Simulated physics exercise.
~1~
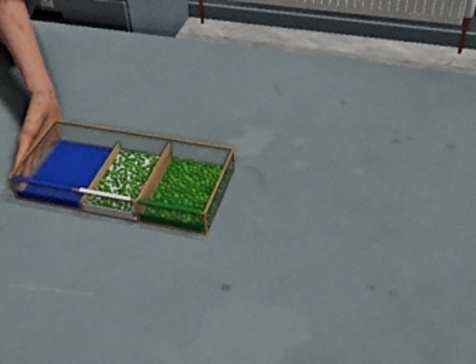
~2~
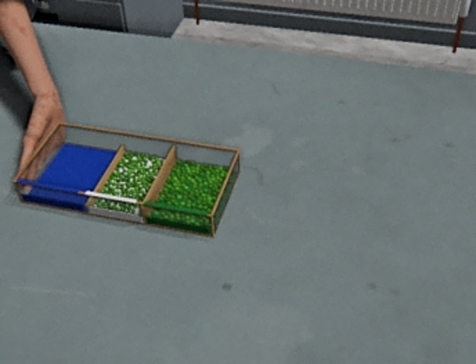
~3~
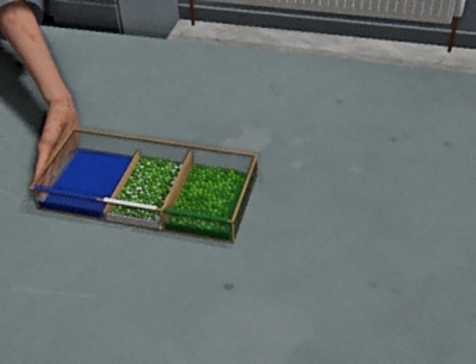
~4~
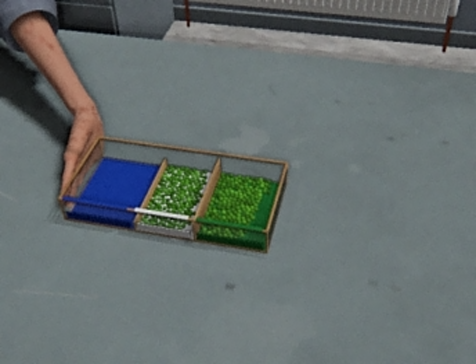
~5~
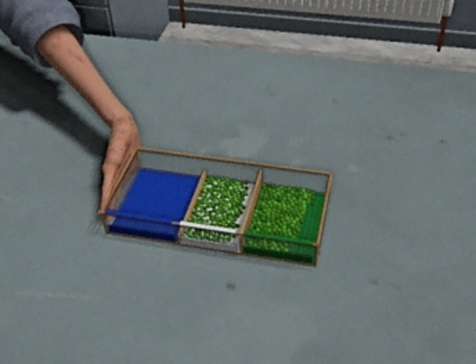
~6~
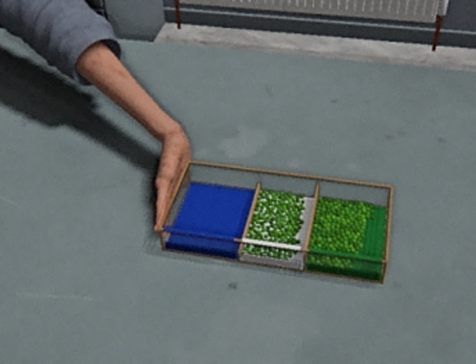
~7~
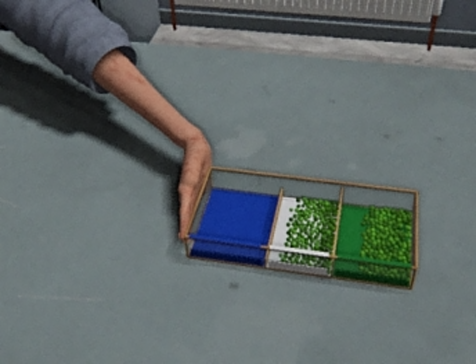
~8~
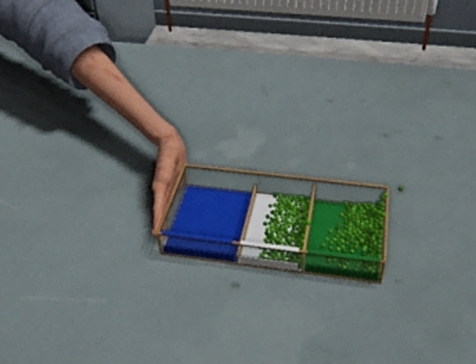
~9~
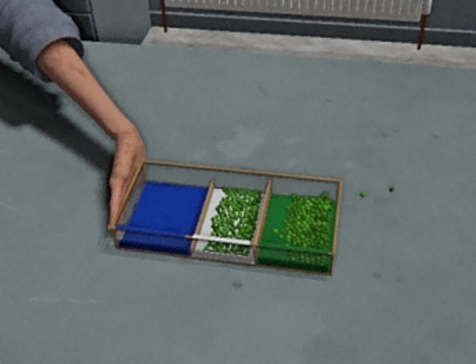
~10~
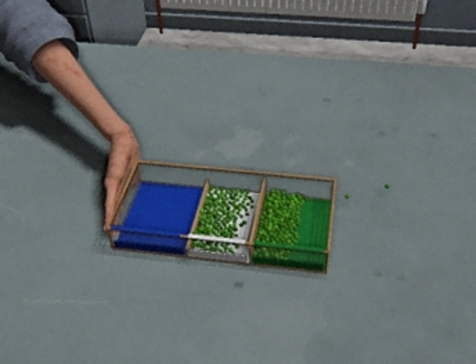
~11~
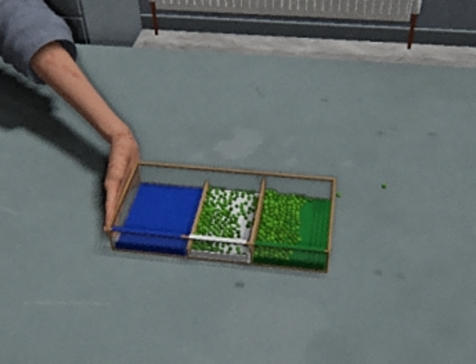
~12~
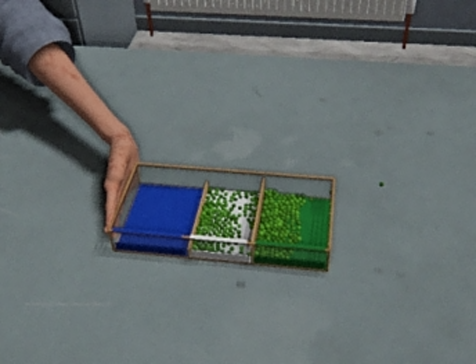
A hand slid a clear, divided tray of small green pieces to the right across a grey surface, then drew it partway back left, spilling a couple of pieces, and held it still with the rest shifted but still in their two sections.
